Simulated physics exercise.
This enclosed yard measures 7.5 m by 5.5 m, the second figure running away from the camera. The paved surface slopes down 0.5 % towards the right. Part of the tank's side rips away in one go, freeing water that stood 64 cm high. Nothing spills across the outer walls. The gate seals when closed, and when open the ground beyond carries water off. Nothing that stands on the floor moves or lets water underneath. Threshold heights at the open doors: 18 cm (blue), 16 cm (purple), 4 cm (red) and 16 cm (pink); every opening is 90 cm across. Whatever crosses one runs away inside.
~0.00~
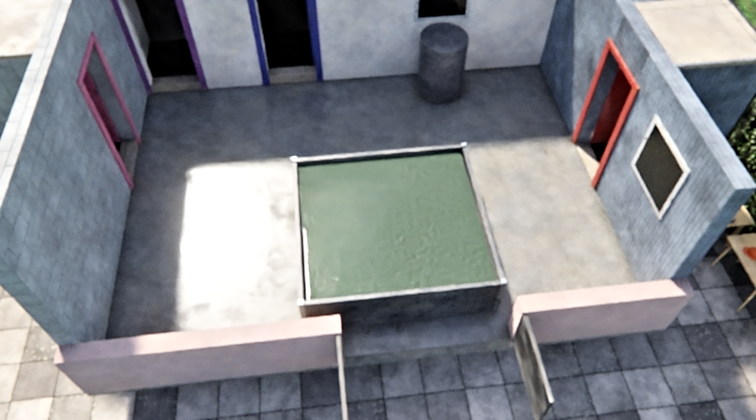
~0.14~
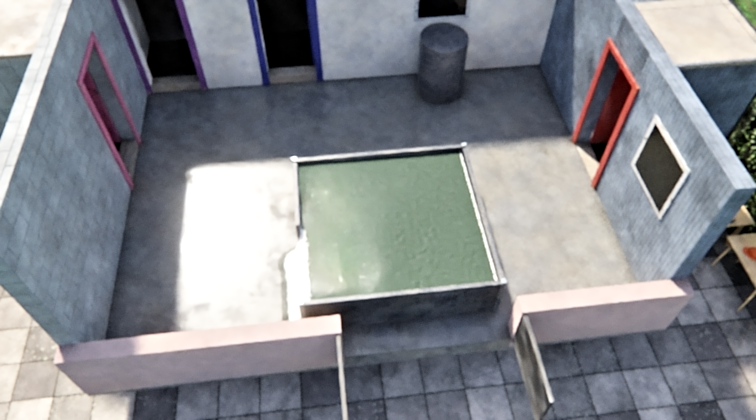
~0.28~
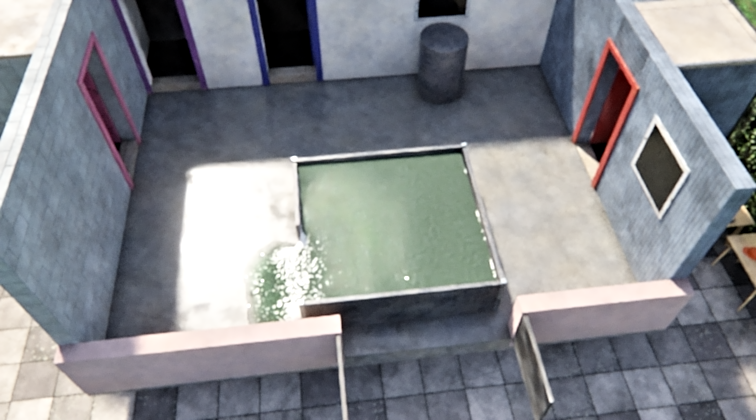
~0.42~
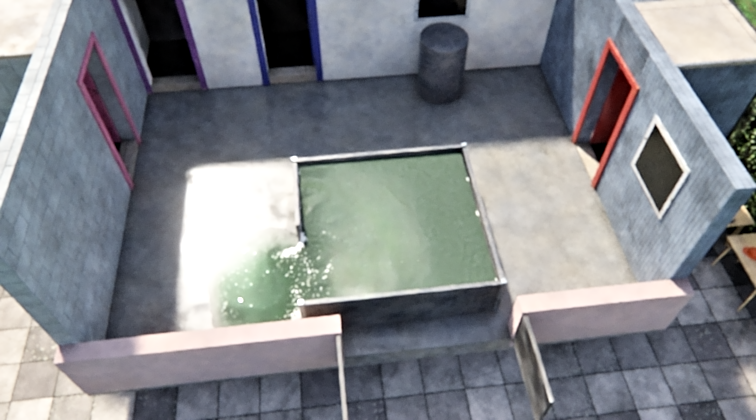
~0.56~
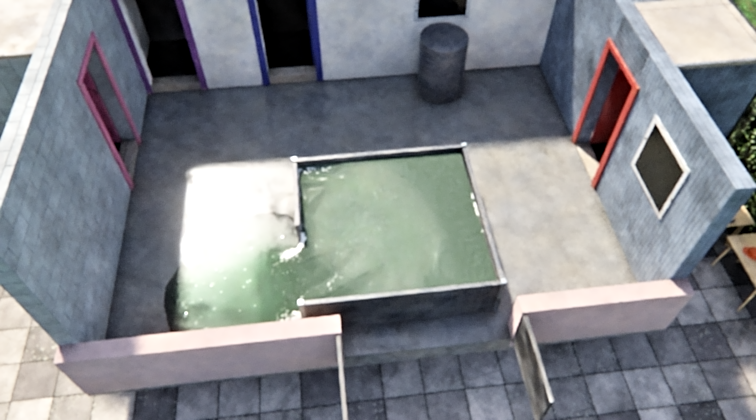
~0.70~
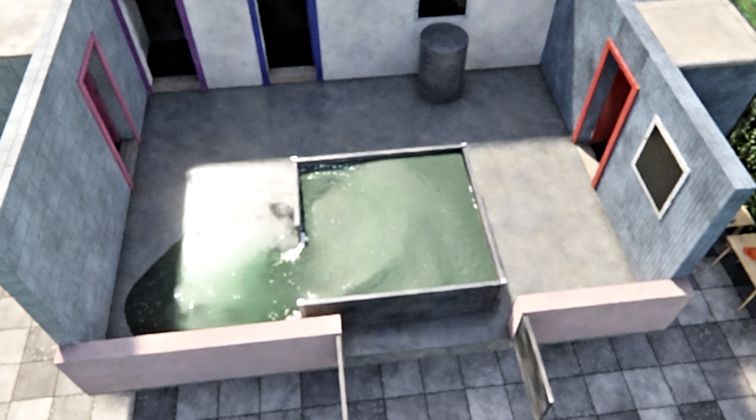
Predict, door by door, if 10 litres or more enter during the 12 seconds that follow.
Within that time: At the blue door it stays under the limit; at the purple door it passes the limit; at the red door it exceeds the limit; at the pink door it keeps below the limit.
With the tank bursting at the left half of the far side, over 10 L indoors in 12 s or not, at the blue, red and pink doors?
Then: Blue past it, red past it, pink below.
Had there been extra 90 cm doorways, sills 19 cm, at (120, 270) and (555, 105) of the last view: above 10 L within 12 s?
In that order: Above, below.
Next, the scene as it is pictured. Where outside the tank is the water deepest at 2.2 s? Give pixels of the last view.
Around (129, 363).
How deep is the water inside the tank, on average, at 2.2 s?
Roughly 42 cm on average.
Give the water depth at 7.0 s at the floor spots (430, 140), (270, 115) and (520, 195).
In that order: 8, 14 and 2 cm.
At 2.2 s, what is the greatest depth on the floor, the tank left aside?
Up to some 50 cm.
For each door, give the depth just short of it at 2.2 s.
In cm: Blue 0, purple 0, red 0, pink 8.
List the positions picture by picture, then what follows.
Still water, 64 cm deep, in the tank at (391, 220), in the first frame.
Water pours out at (304, 279) and has run 0.7 m, to (290, 254); typically 9 cm deep outside, 64 cm at the tank's back, in the second frame.
Water pours out at (305, 281) and has run 0.9 m, to (258, 257); typically 11 cm deep outside, 64 cm at the tank's back, in the third frame.
Water pours out at (305, 282) and has run 1.3 m, to (216, 278); typically 8 cm deep outside, 64 cm at the tank's back, in the fourth frame.
Water pours out at (305, 282) and has run 1.9 m, to (174, 285); typically 7 cm deep outside, 64 cm at the tank's back, in the fifth frame.
The front is at (132, 315), 2.4 m from the gap at (305, 282); 4.5 m2 of floor is under water; 64 cm left at the back of the tank, in the sixth frame.
After 1.4 s water covers 20 % of the floor and is deepest (54 cm) near (117, 352); blue door not reached, purple door not reached, red door not reached, pink door not reached.
After 2.2 s water covers 20 % of the floor and is deepest (50 cm) near (129, 363); blue door not reached, purple door not reached, red door not reached, pink door 8 cm at the sill, 0 L in.
After 3.5 s water covers 45 % of the floor and is deepest (34 cm) near (106, 341); blue door not reached, purple door 32 cm at the sill, 15 L in, red door not reached, pink door 13 cm at the sill, 0 L in.
After 7.0 s water covers 80 % of the floor and is deepest (23 cm) near (147, 101); blue door 14 cm at the sill, 0 L in, purple door 23 cm at the sill, 184 L in, red door 4 cm at the sill, 0 L in, pink door 10 cm at the sill, 0 L in.
After 12.0 s water covers 100 % of the floor and is deepest (17 cm) near (416, 81); blue door 10 cm at the sill, 0 L in, purple door 12 cm at the sill, 209 L in, red door 13 cm at the sill, 163 L in, pink door 10 cm at the sill, 0 L in.
